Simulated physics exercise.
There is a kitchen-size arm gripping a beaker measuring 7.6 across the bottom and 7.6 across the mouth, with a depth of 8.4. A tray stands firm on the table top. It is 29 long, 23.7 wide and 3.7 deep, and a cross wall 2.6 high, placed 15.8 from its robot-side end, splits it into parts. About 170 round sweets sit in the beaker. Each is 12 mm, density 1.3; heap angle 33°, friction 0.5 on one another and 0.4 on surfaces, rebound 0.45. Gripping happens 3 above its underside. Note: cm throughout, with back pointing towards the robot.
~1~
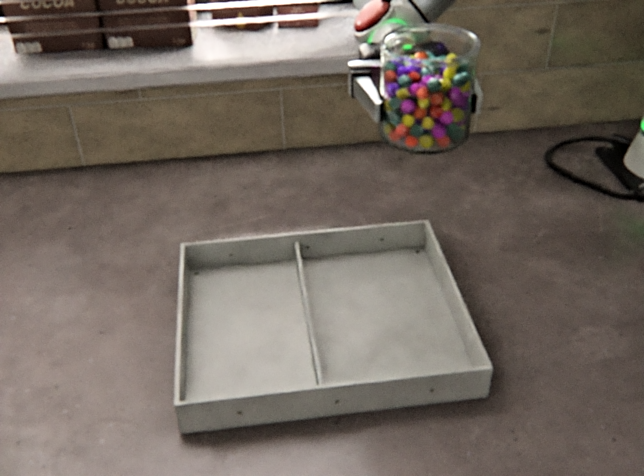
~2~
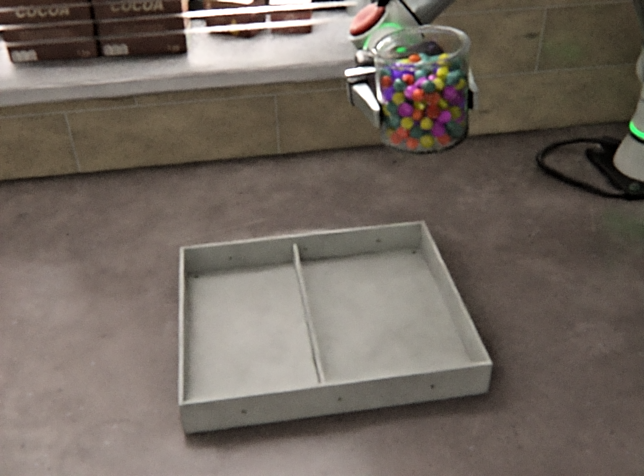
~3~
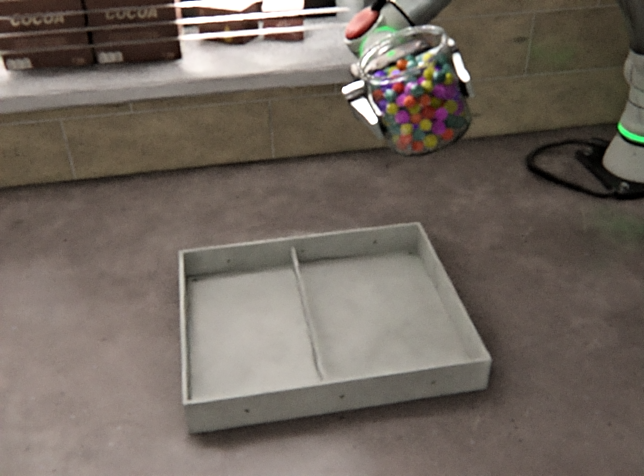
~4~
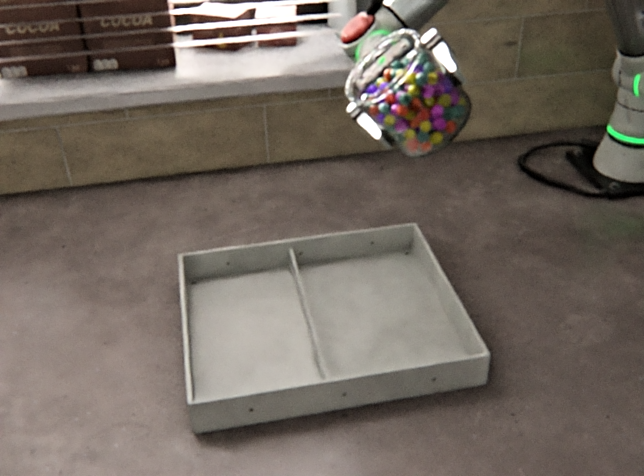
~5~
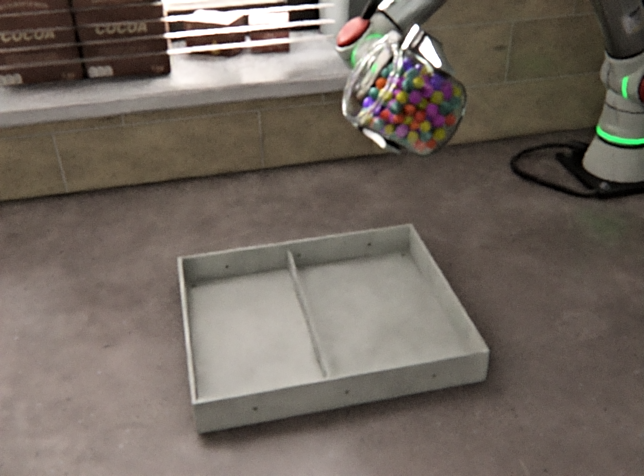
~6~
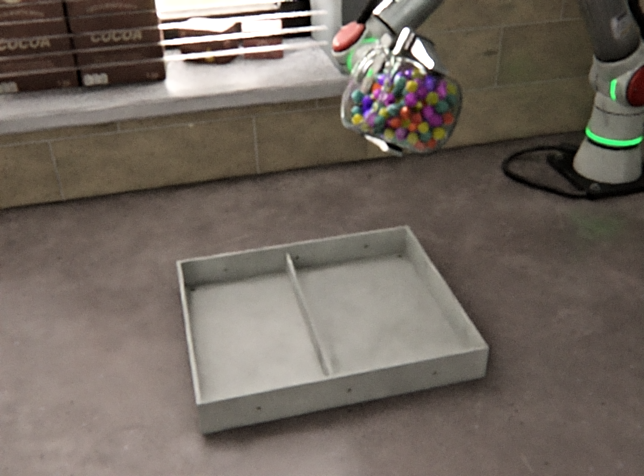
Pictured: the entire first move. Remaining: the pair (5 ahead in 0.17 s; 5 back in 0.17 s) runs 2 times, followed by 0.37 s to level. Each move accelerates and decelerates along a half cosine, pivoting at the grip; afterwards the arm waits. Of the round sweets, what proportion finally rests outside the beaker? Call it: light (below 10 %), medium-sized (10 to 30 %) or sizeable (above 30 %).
A medium-sized share.
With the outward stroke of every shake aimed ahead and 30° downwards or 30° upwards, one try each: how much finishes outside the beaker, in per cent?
First try about 0 %, second try about 20 %.
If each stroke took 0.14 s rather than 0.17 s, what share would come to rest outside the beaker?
In that case it would be near 25 percent.
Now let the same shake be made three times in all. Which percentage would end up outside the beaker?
My guess is near 20 per cent.
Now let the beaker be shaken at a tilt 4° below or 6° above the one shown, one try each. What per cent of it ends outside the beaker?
They would come to near 10 and 20 per cent.
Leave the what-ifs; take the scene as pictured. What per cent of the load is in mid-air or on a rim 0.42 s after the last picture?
4 per cent.
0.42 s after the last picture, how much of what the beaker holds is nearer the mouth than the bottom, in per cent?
I'd say close to 40 per cent.
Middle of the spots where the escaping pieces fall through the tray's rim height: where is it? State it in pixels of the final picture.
Close to pixel (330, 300).
Then, 0.42 s after the last picture, tilted 62° forward, highest piece 28 above the table; 158 in the beaker, 2 in the far-side part, 6 in flight or on a rim.
Then, 0.84 s after the last picture, tilted 38° forward, highest piece 29 above the table; 144 in the beaker, 14 in the robot-side part, 8 in the far-side part.
Then, 1.25 s after the last picture, level, highest piece 30 above the table; 144 in the beaker, 13 in the robot-side part, 8 in the far-side part, 1 on the table or floor.
Then, 2.30 s after the last picture, level, highest piece 30 above the table; 144 in the beaker, 13 in the robot-side part, 8 in the far-side part, 1 on the table or floor.
Final count, 144 in the beaker, 13 in the robot-side part, 8 in the far-side part, 1 on the table or floor. That is 13 % outside the beaker.
